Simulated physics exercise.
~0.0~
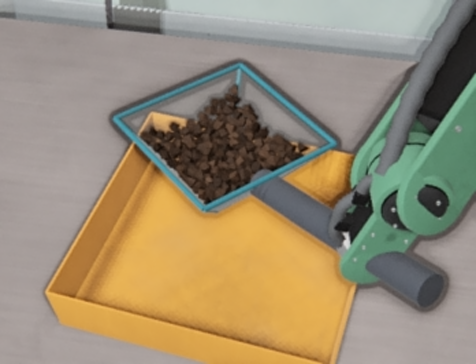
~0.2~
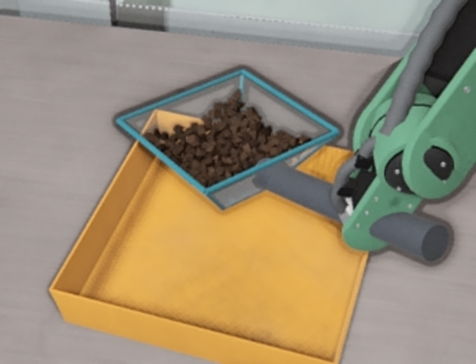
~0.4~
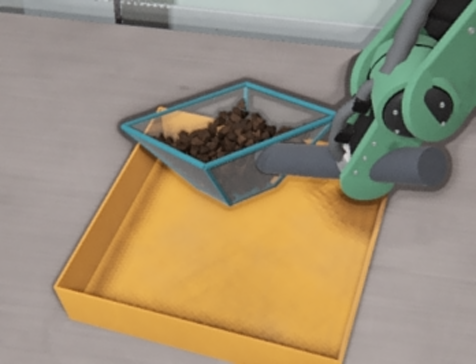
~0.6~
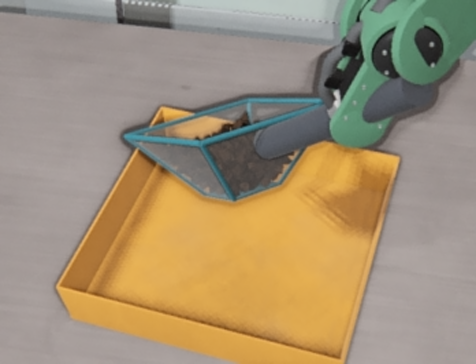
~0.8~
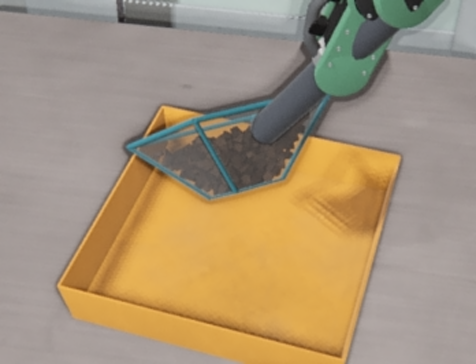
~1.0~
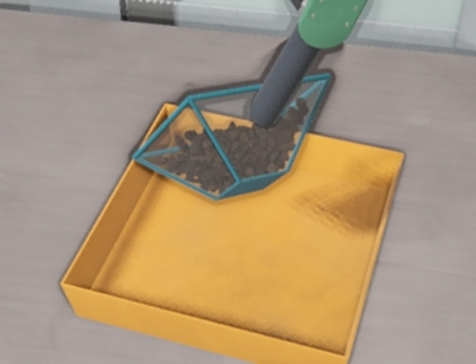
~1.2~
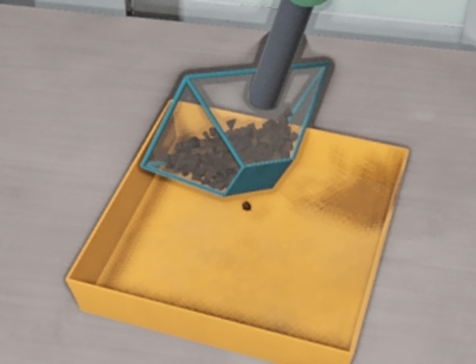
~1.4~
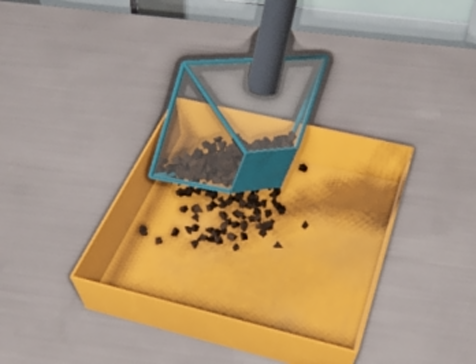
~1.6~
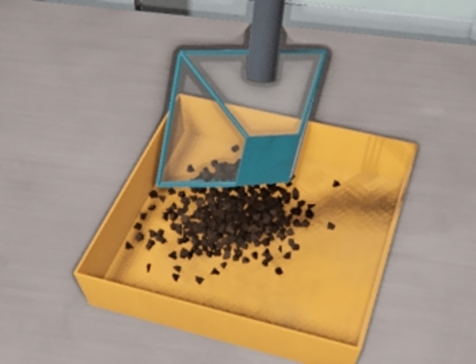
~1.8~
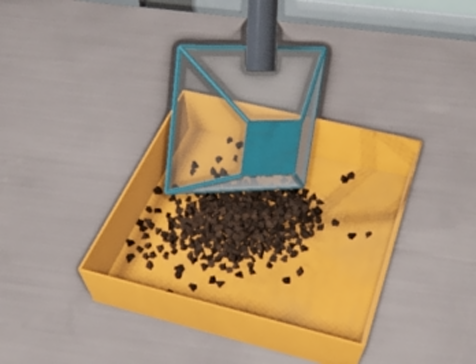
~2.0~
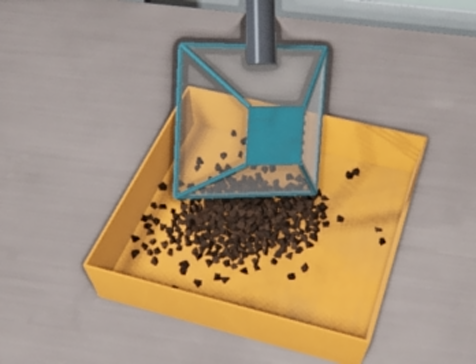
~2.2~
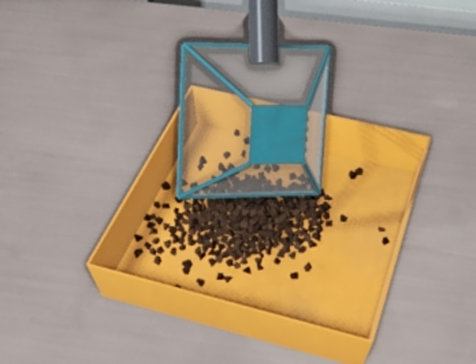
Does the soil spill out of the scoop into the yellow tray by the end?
Yes, the soil pours out as the scoop tips over. It ends as a loose, moderate pile in the tray, with the scoop left empty.
